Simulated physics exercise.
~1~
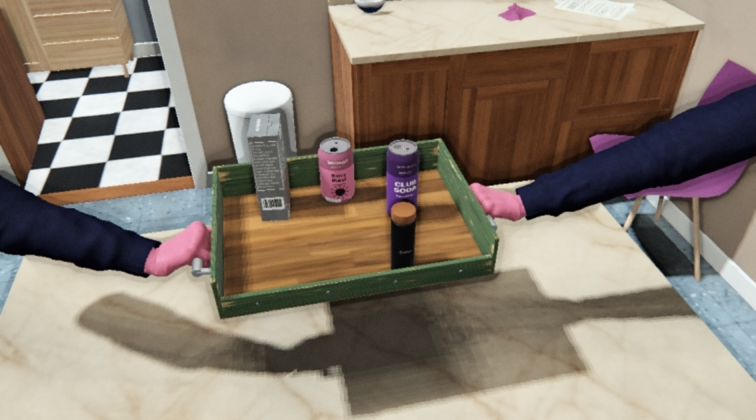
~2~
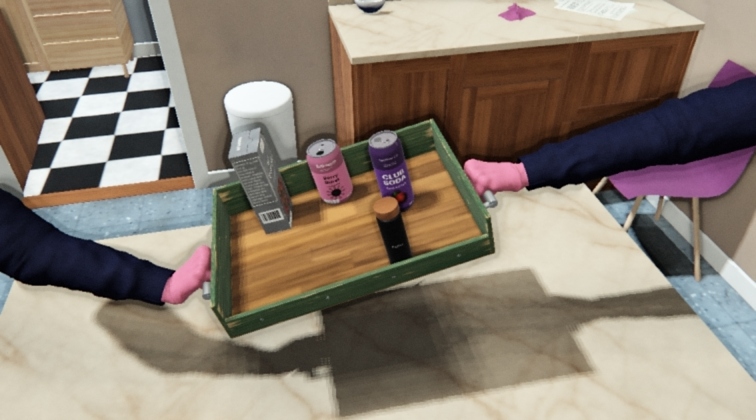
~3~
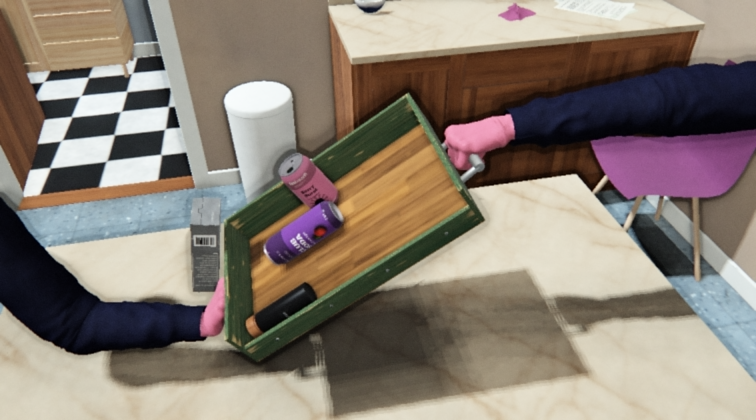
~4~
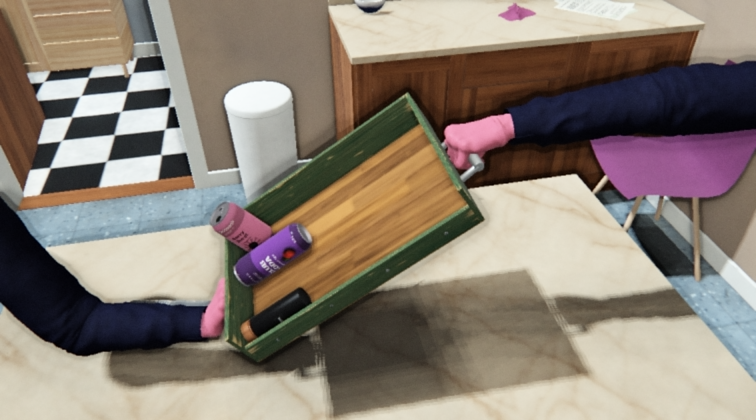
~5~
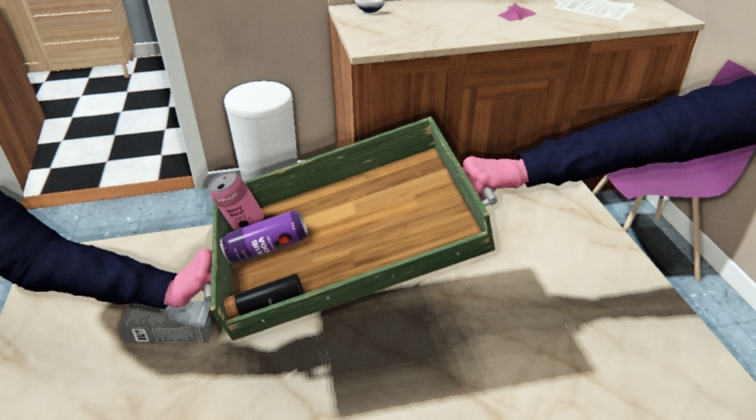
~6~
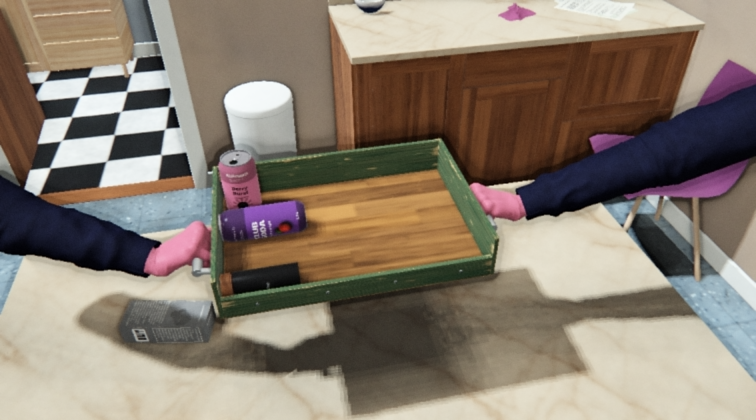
Gloved hands tip a green crate left and level it, spilling a grey packet and toppling two items.
